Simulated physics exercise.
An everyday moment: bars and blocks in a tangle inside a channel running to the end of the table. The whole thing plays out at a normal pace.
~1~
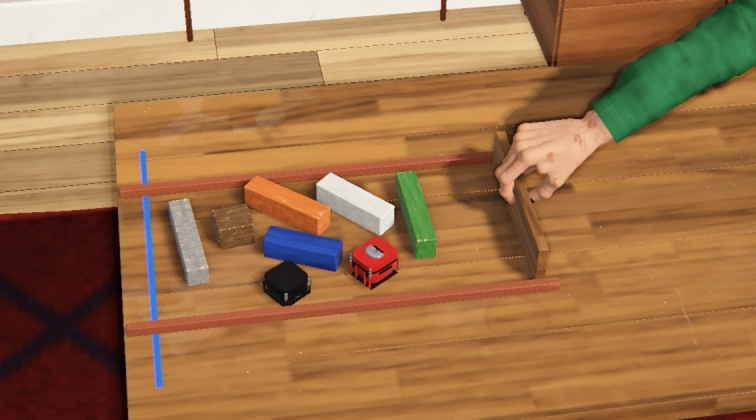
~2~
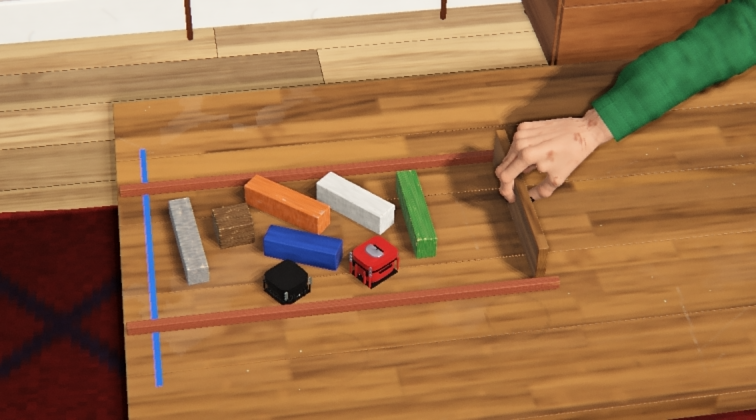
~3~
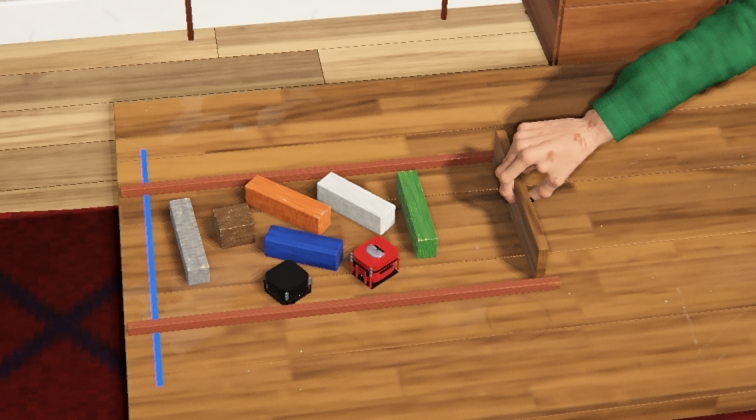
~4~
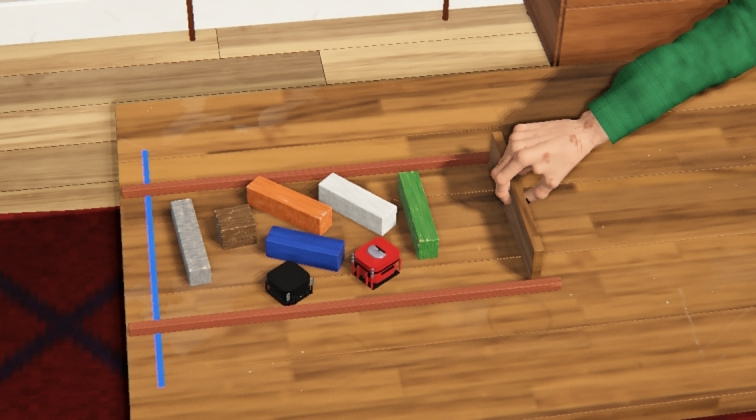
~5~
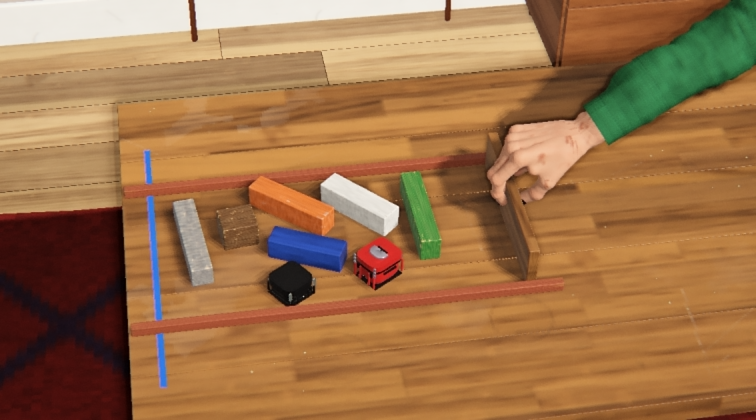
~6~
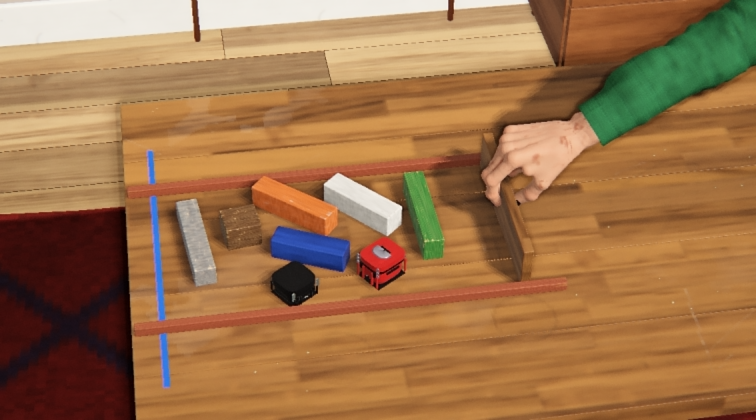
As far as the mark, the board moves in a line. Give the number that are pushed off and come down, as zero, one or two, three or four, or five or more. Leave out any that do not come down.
Five or more come down.
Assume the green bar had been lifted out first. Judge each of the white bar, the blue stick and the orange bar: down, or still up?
White bar: Is still there; blue stick: Is gone; orange bar: Is gone.
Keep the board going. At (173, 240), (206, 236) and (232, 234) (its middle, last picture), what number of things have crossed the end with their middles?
By position: 5 / 2 / 1.
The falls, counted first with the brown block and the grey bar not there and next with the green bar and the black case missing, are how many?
The first removal gives 4, the second gives 4.
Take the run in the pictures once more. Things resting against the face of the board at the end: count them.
It ends up touching 2.
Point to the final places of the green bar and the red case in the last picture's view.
In the last picture they sit at about (146, 243) and about (144, 304).
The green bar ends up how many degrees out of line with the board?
Some 0 degrees.
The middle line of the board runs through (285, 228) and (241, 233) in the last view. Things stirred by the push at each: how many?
Respectively 8 and 8.
Soon after, none off yet; grey bar at rest near (196, 242); brown block at rest near (241, 227); black case at rest near (294, 285).
Then, none off yet; grey bar moving near (186, 242); brown block moved about its own width near (215, 222); black case moved about its own width near (260, 290).
Further on, none off yet; grey bar tipped well over near (110, 268); brown block moved well along near (130, 231); black case moved well along near (166, 302).
At rest, the number that fall off is five or more; fallen, white bar, blue stick, orange bar, black case, brown block and grey bar.
